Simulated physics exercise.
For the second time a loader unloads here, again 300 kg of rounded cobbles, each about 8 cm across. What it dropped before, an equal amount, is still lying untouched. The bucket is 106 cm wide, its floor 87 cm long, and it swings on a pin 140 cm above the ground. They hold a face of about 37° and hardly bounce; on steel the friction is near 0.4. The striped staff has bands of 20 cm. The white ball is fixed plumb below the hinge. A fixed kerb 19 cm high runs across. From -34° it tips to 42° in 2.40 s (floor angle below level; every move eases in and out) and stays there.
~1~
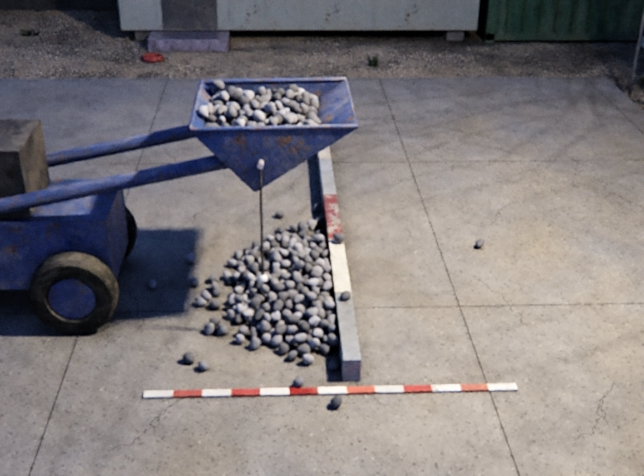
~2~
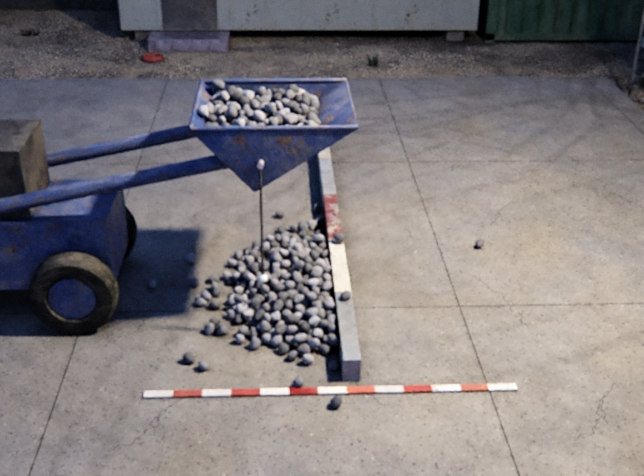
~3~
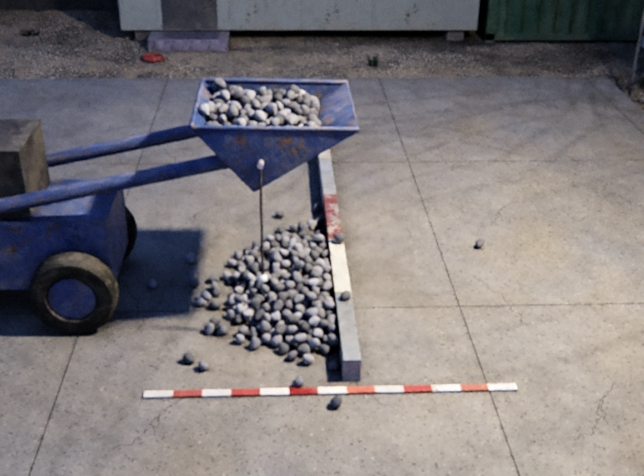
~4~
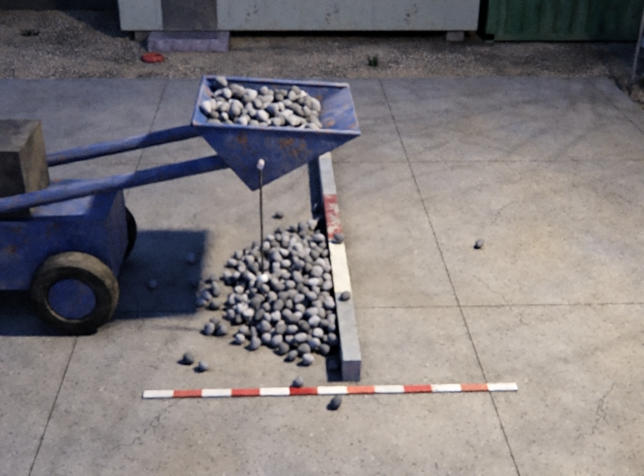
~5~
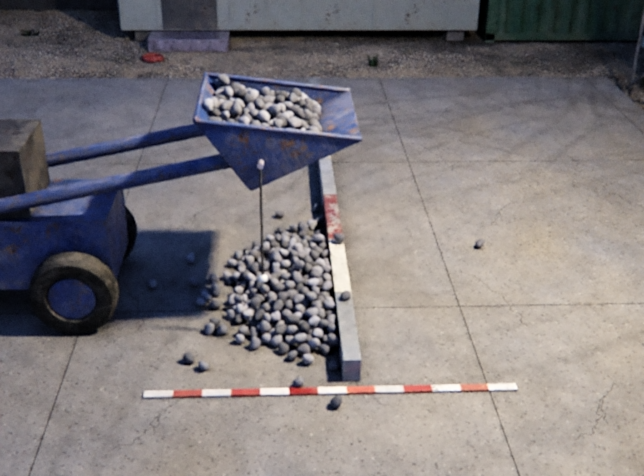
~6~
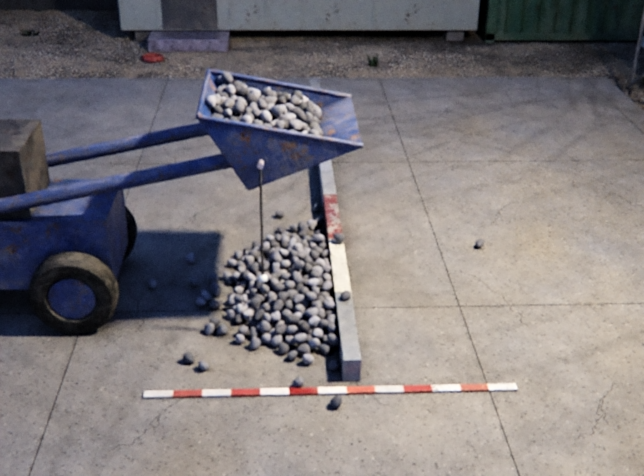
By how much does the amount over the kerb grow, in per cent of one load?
Some 98 per cent is added.
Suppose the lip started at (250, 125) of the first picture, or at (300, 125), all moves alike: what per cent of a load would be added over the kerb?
About 5 and 35 per cent.
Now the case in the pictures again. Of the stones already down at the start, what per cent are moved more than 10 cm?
About 0 per cent.
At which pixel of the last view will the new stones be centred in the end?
Near (399, 286).
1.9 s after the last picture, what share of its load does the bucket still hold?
About 5 per cent.
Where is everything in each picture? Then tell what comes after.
In the first picture, lip at (358, 126), floor tilted -34°, highest stones at (244, 97). The earlier load is highest near (313, 271), 22 cm above ground level, 100 % on this side of the kerb.
In the second picture, lip at (358, 127), floor tilted -33°, highest stones at (245, 97).
In the third picture, lip at (359, 130), floor tilted -32°, highest stones at (238, 95).
In the fourth picture, lip at (360, 134), floor tilted -29°, highest stones at (234, 93).
In the fifth picture, lip at (361, 139), floor tilted -26°, highest stones at (236, 92).
In the sixth picture, the bucket is at -22°, its lip at (363, 146); the top of the load is at (238, 90).
Then, 1.2 s after the last picture the floor is at 30°; in per cent of one load, 91 in the bucket, 106 on this side of the kerb, 2 over the kerb; the foremost stones are at (378, 225).
Then, 1.9 s after the last picture the floor is at 42°; in per cent of one load, 6 in the bucket, 116 on this side of the kerb, 78 over the kerb; the foremost stones are at (468, 277).
Then, 2.2 s after the last picture the floor is at 42°; in per cent of one load, 0 in the bucket, 102 on this side of the kerb, 98 over the kerb; the foremost stones are at (513, 273).
Then, 4.8 s after the last picture the floor is at 42°; in per cent of one load, 0 in the bucket, 102 on this side of the kerb, 98 over the kerb; the foremost stones are at (558, 279). Net gain over the kerb, 98.
